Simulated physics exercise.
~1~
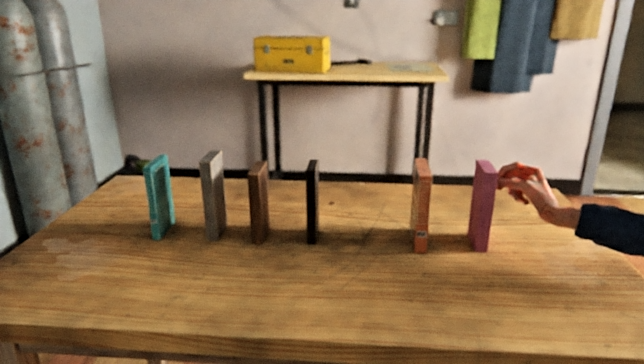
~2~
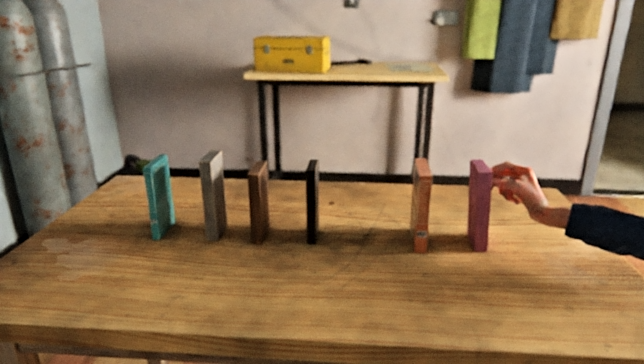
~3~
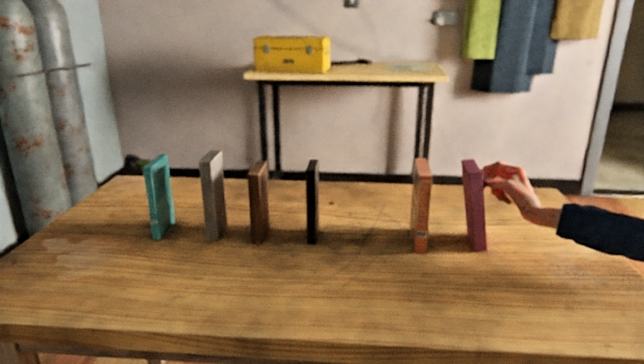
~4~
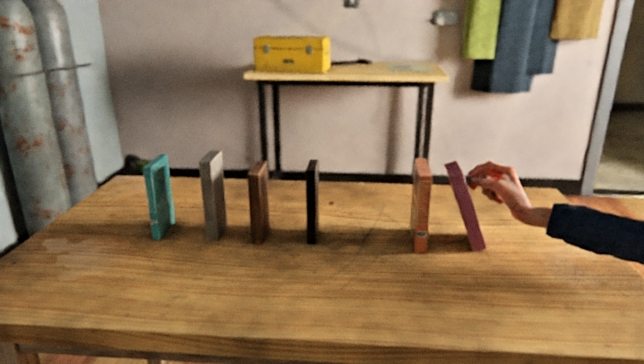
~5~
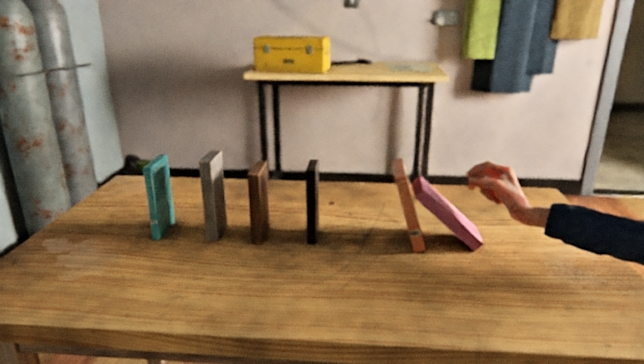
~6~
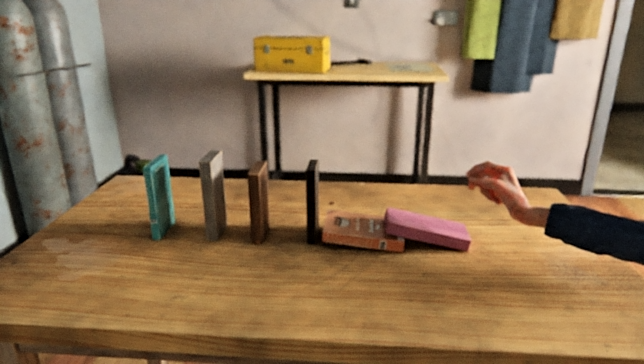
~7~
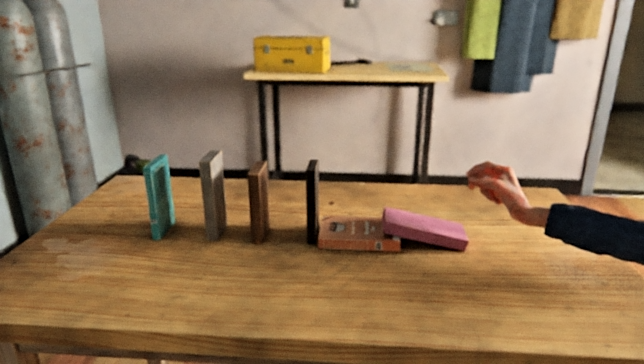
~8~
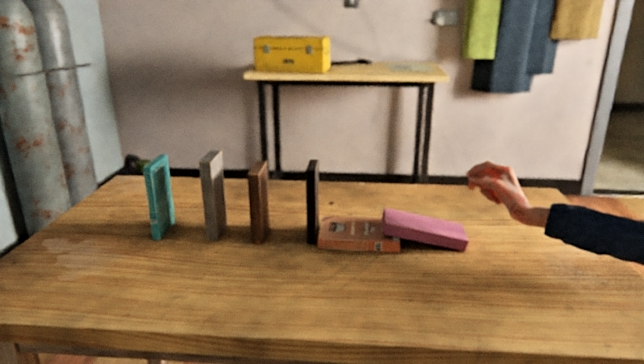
On a wooden table, a hand tips a pink block leftward, toppling an orange packet, while the black block and others stay standing.
